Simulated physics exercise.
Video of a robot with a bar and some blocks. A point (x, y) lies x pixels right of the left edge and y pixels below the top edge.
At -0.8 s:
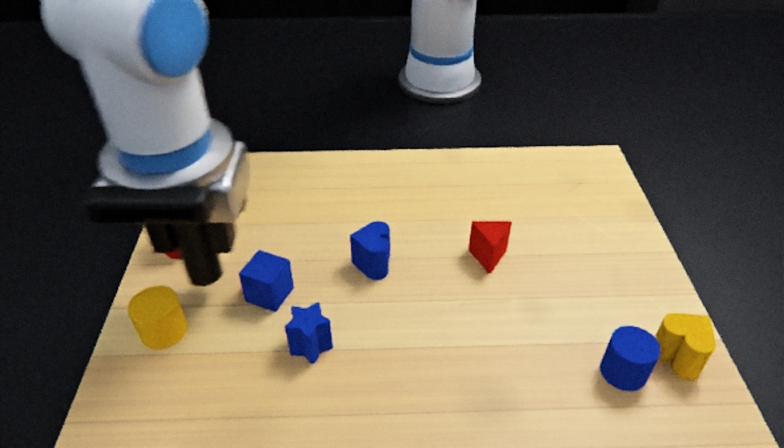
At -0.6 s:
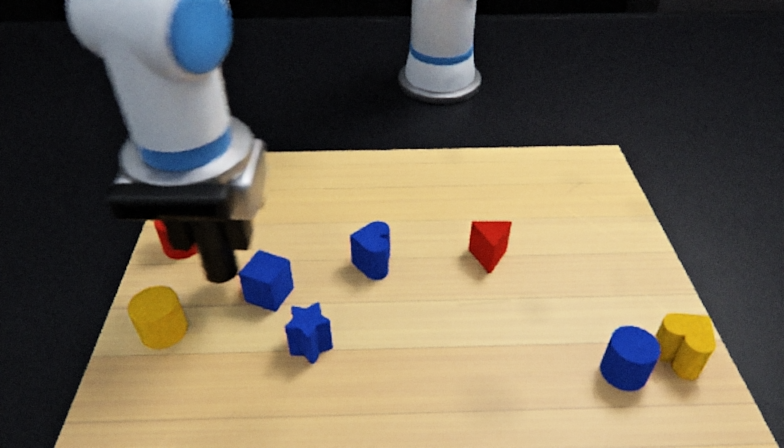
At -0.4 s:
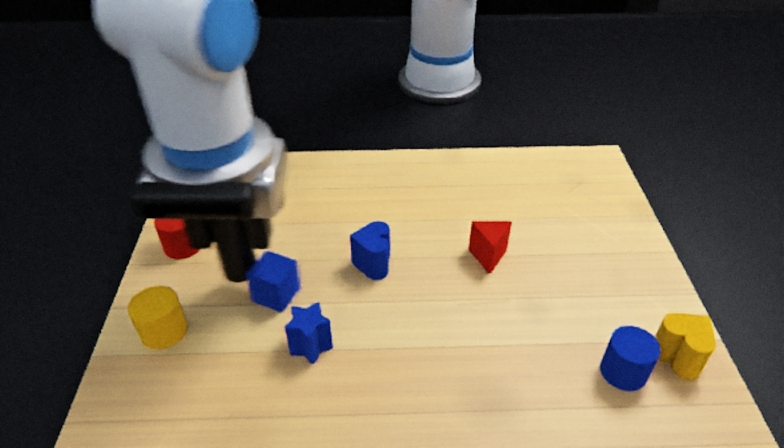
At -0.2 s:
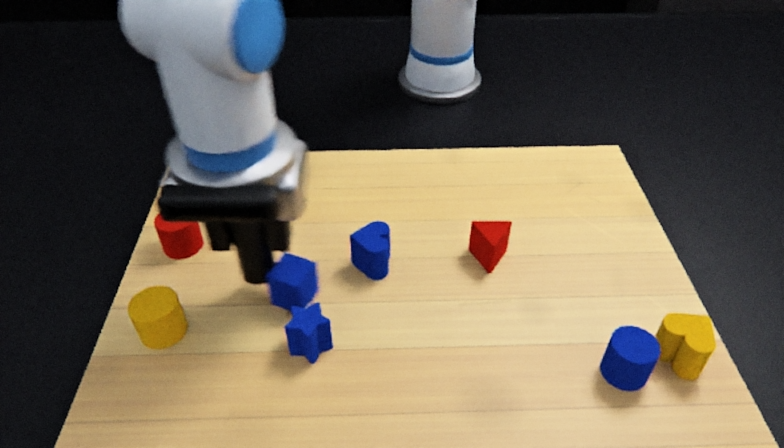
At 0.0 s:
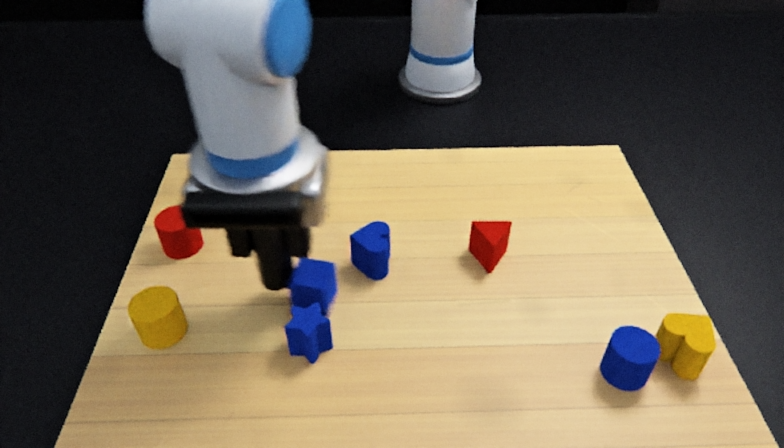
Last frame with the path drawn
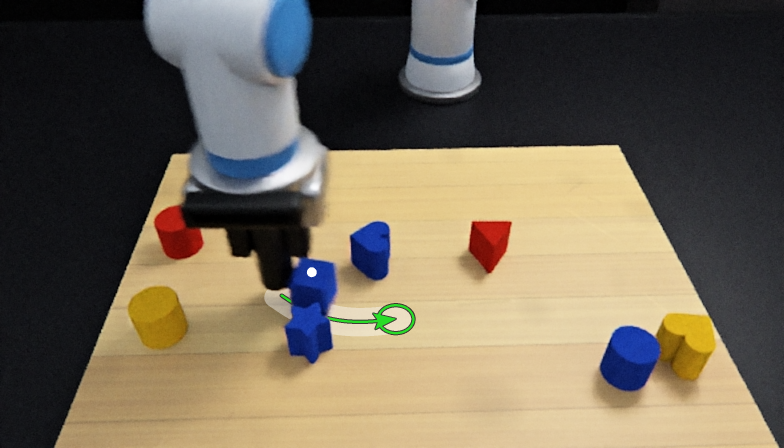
A robot arm with a dark bar moves right across a wooden board, meeting a blue cube and pushing it rightward until it sits just behind a blue star block, while the red, yellow and other blue blocks stay still.
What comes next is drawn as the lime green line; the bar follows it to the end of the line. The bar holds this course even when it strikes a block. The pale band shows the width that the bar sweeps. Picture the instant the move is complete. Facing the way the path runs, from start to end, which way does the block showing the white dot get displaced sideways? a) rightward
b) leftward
That would be b.
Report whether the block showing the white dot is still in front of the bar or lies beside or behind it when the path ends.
My prediction: In front.
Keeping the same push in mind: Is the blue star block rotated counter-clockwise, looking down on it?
I expect not.
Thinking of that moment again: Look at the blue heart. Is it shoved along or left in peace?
It is untouched.
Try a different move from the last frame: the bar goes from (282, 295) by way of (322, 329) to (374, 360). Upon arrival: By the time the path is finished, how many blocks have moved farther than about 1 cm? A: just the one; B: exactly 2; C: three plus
B: Exactly 2.
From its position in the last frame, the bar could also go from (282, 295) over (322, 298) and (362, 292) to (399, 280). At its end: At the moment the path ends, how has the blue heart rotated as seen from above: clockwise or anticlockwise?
The sense of turning is anti-clockwise.
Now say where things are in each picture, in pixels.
In the first picture, tip of the bar at (206, 274), middles of tops, blue star block at (307, 318), blue four-sided block at (264, 266), blue heart at (373, 236).
In the second picture, bar at (222, 272), nothing pushed.
In the third picture, bar at (241, 270), blue four-sided block at (271, 267).
In the fourth picture, bar at (259, 273), blue four-sided block at (291, 269).
In the fifth picture, bar at (278, 279), blue star block at (307, 318), blue four-sided block at (312, 272), blue heart at (373, 236).
The line goes from (282, 295) via (313, 313) and (353, 322), ending at (396, 319); the dot is on the blue four-sided block.
On the path given first. One third of the way, bar at (312, 297); blue four-sided block at (349, 281), turned 35° anticlockwise.
Two thirds of the way, bar at (352, 305); blue star block at (311, 319), turned 20° clockwise; blue four-sided block at (388, 283), turned 50° anticlockwise.
At the end, bar at (396, 302); blue star block at (311, 319), turned 20° clockwise; blue four-sided block at (430, 277), turned 55° anticlockwise; blue heart unmoved.
